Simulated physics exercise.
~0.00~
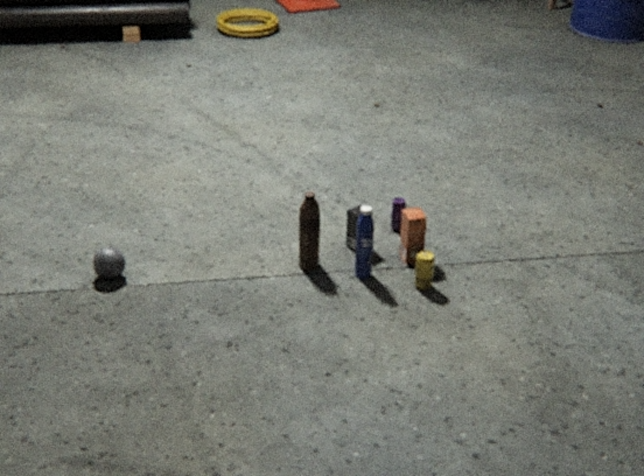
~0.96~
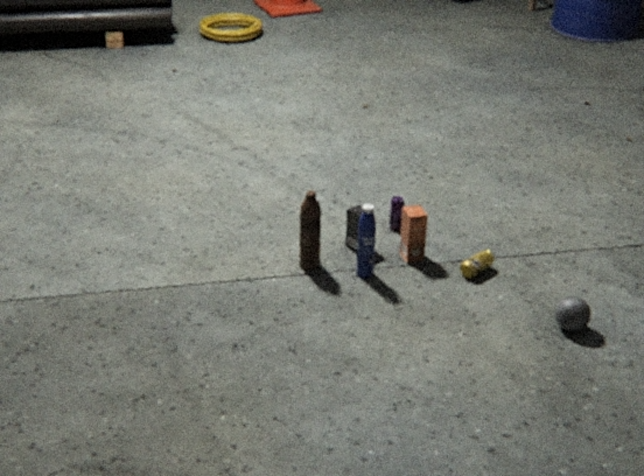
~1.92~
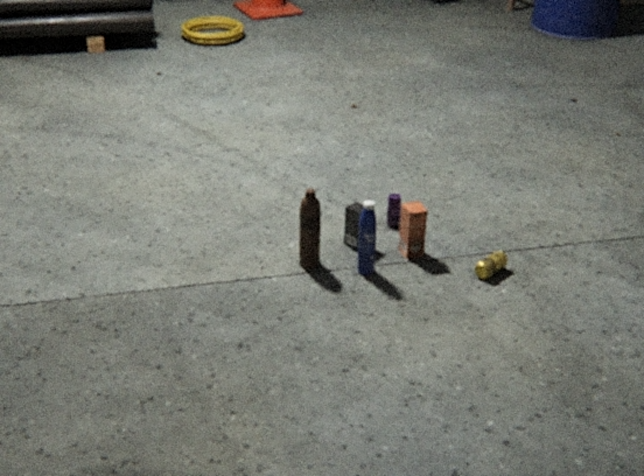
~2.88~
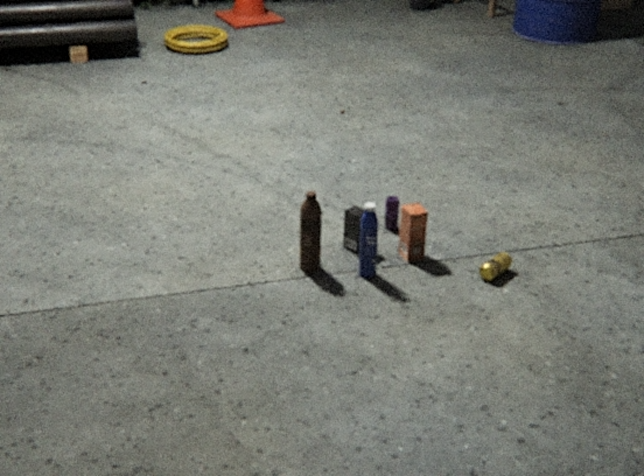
A grey ball starts at the left of a concrete floor, apart from a cluster of six upright objects, which are a brown bottle, a blue bottle, a black carton, an orange carton, a purple can and a yellow can. The ball travels to the right and ends up beyond the group, nearer the viewer. The yellow can is now on its side, a little to the right of where it stood. The ball then goes out of sight while the can shifts slightly farther right. At the end, the yellow can lies on the floor and the other five objects still stand.
